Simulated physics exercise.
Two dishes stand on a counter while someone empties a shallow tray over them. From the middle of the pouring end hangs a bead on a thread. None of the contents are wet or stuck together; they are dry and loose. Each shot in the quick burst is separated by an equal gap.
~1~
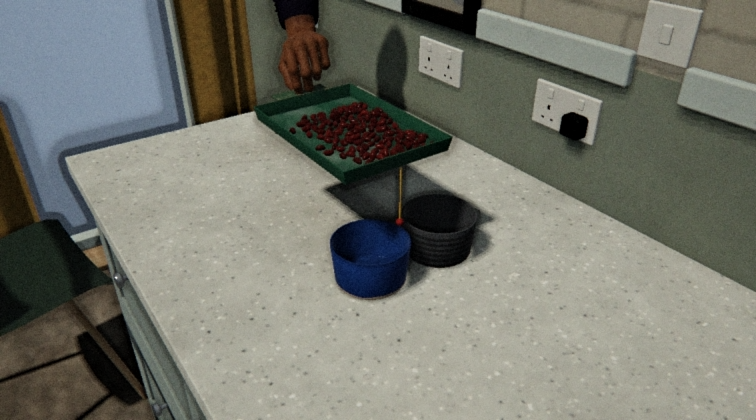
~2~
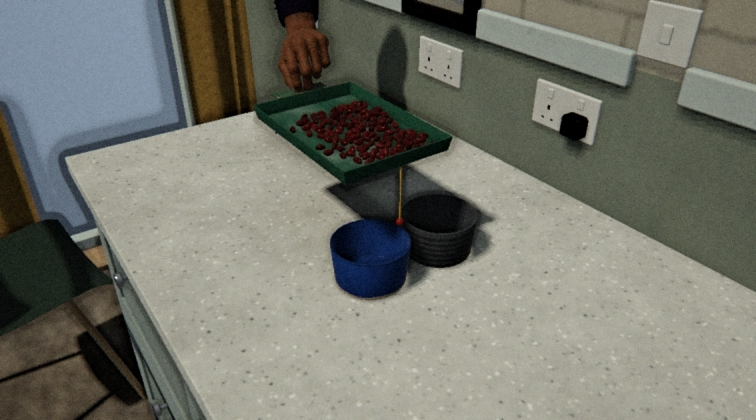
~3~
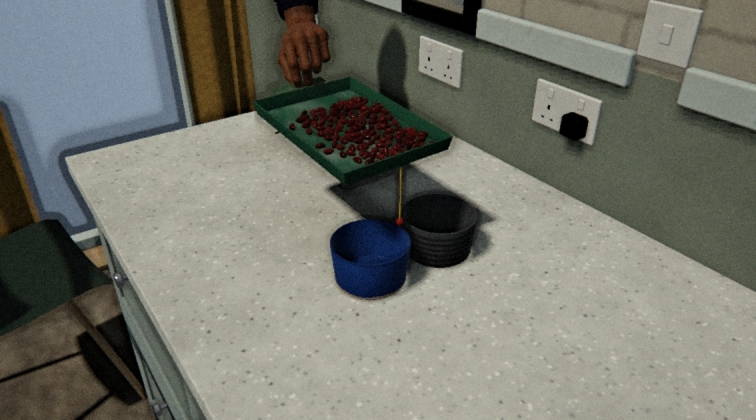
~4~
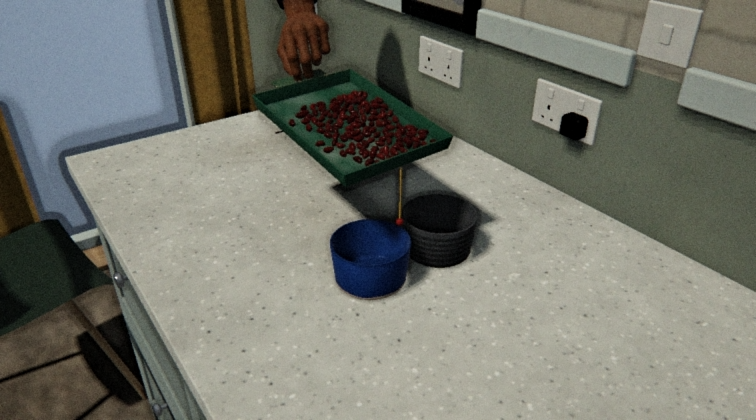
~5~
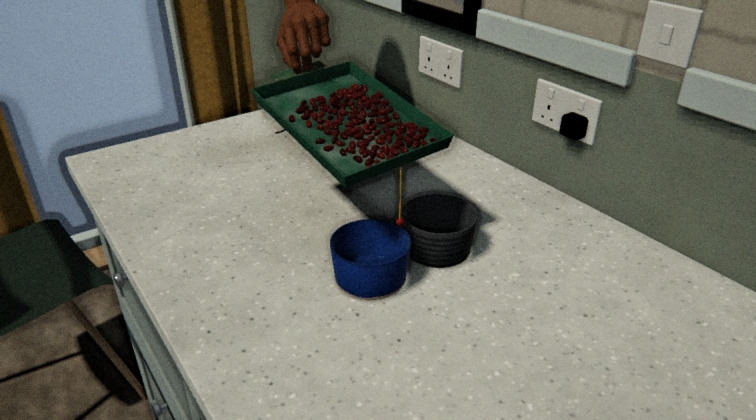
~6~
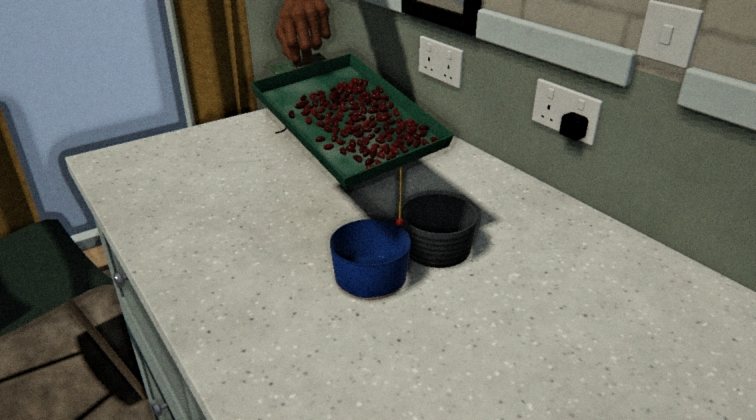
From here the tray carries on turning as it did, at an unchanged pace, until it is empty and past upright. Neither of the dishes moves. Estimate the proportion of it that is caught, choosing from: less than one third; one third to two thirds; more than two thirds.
The dishes end up with a third to two thirds of the load.
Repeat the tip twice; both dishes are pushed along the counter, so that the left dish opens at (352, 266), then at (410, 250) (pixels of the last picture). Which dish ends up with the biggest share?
The one on the left side first, then the one on the left side.
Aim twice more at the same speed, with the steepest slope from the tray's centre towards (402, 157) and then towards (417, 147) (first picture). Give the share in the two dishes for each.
Well, 20 percent for one and then 80 percent for the other.
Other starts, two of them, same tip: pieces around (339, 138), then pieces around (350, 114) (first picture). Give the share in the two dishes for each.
Near 50 % and 50 %.
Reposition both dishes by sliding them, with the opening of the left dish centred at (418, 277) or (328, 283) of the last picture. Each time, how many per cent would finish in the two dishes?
20, then 70 %.
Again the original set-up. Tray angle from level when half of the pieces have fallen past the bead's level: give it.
That would be about 100 degrees from level.
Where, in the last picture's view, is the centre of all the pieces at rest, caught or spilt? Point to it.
Somewhere around (371, 298) in the last picture.
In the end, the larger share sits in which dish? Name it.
The left-hand one.
Just after the last frame, tray tipped steeply; every one on the tray.
A moment on, tray tipped right over; the larger part on the tray; just a few in the left dish; just a few outside both; about a tenth in the air.
Further on, tray tipped past a quarter turn; roughly half in the left dish; roughly half outside both.
When it is over, tray tipped past a quarter turn; roughly half in the left dish; not one in the right dish; roughly half outside both.
